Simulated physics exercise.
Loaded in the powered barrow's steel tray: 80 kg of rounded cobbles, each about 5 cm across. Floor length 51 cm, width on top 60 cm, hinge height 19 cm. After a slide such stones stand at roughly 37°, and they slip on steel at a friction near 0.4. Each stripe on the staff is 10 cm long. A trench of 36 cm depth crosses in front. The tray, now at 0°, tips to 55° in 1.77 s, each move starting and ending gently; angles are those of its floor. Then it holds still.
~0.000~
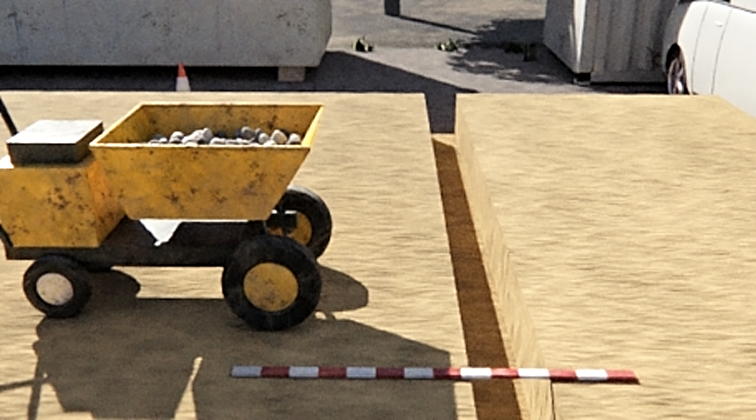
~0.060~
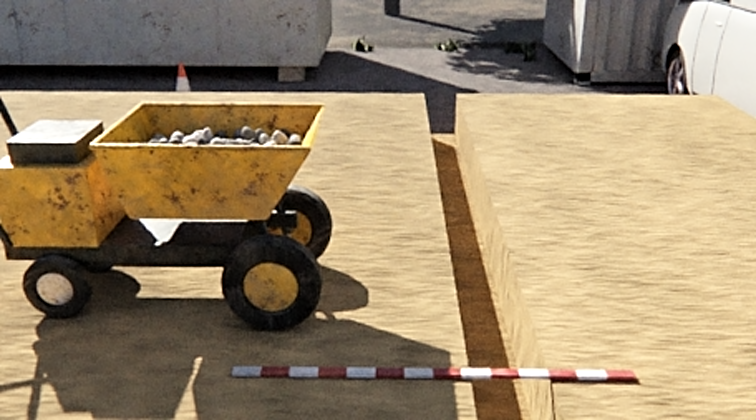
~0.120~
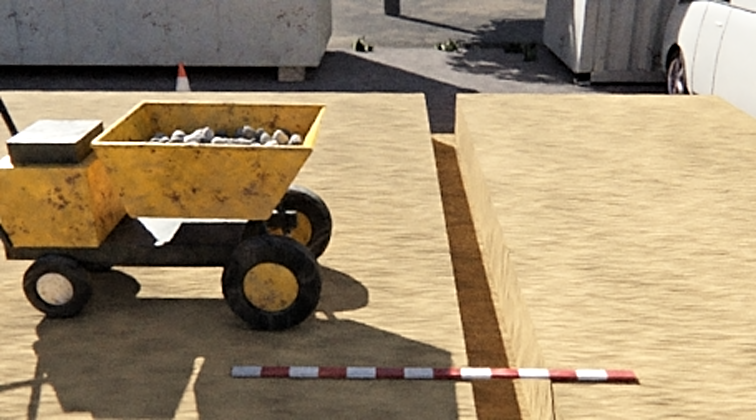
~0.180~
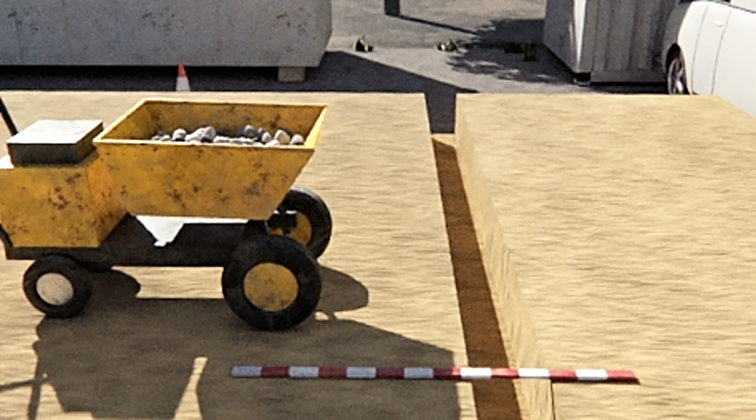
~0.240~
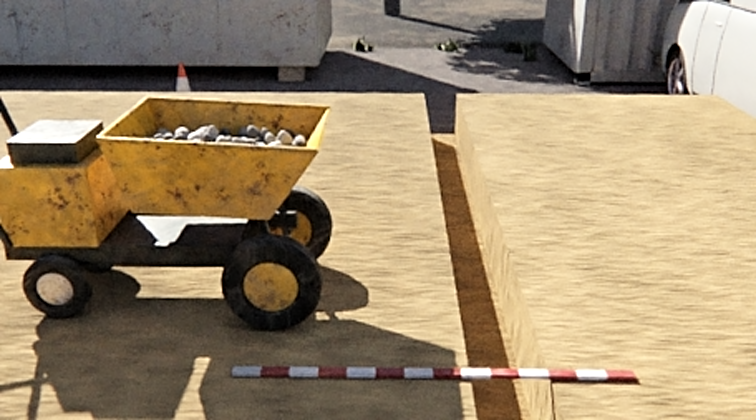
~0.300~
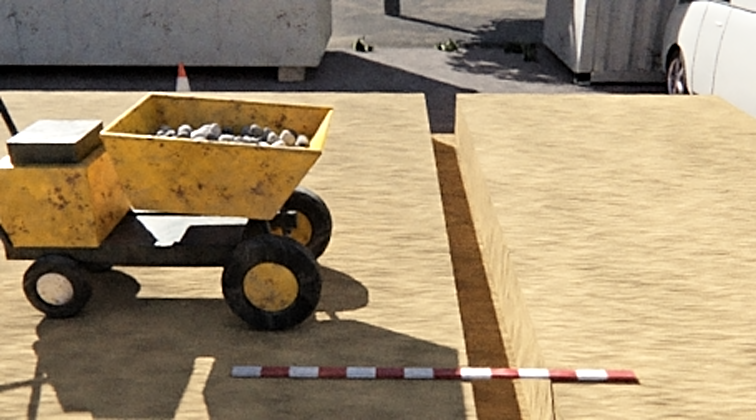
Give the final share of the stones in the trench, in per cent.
Close to 6 in a hundred.
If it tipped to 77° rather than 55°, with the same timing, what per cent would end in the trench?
In that case some 75 per cent.
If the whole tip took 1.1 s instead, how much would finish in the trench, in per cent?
In that case some 10 per cent.
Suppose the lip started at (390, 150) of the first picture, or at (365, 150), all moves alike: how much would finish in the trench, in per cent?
About 10 and 15 per cent.
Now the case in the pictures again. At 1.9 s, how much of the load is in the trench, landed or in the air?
Some 0 per cent.
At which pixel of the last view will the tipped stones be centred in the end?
Their middle is at about (449, 297).
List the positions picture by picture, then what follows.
The first picture shows lip at (310, 149), floor tilted 0°, highest stones at (218, 139).
In the second picture, the tray is at 0°, its lip at (310, 149); the top of the load is at (219, 139); the stones move at 0.0 m/s on average.
In the third picture, the tray is at 1°, its lip at (312, 149); the top of the load is at (220, 139); the stones move at 0.1 m/s on average.
In the fourth picture, the tray is at 2°, its lip at (314, 150); the top of the load is at (217, 138); the stones move at 0.1 m/s on average.
In the fifth picture, the tray is at 3°, its lip at (317, 151); the top of the load is at (205, 136); the stones move at 0.2 m/s on average.
In the sixth picture, the tray is at 4°, its lip at (321, 153); the top of the load is at (207, 134); the stones move at 0.2 m/s on average.
After 1.3 s the floor is at 47°; 100 % in the tray; the foremost stones are at (369, 194).
After 1.9 s the floor is at 55°; 99 % in the tray, 1 % short of the trench; the foremost stones are at (424, 212).
After 2.2 s the floor is at 55°; 92 % in the tray, 6 % short of the trench, 2 % in the trench; the foremost stones are at (484, 340).
After 4.2 s the floor is at 55°; 86 % in the tray, 7 % short of the trench, 6 % in the trench; the foremost stones are at (514, 373).
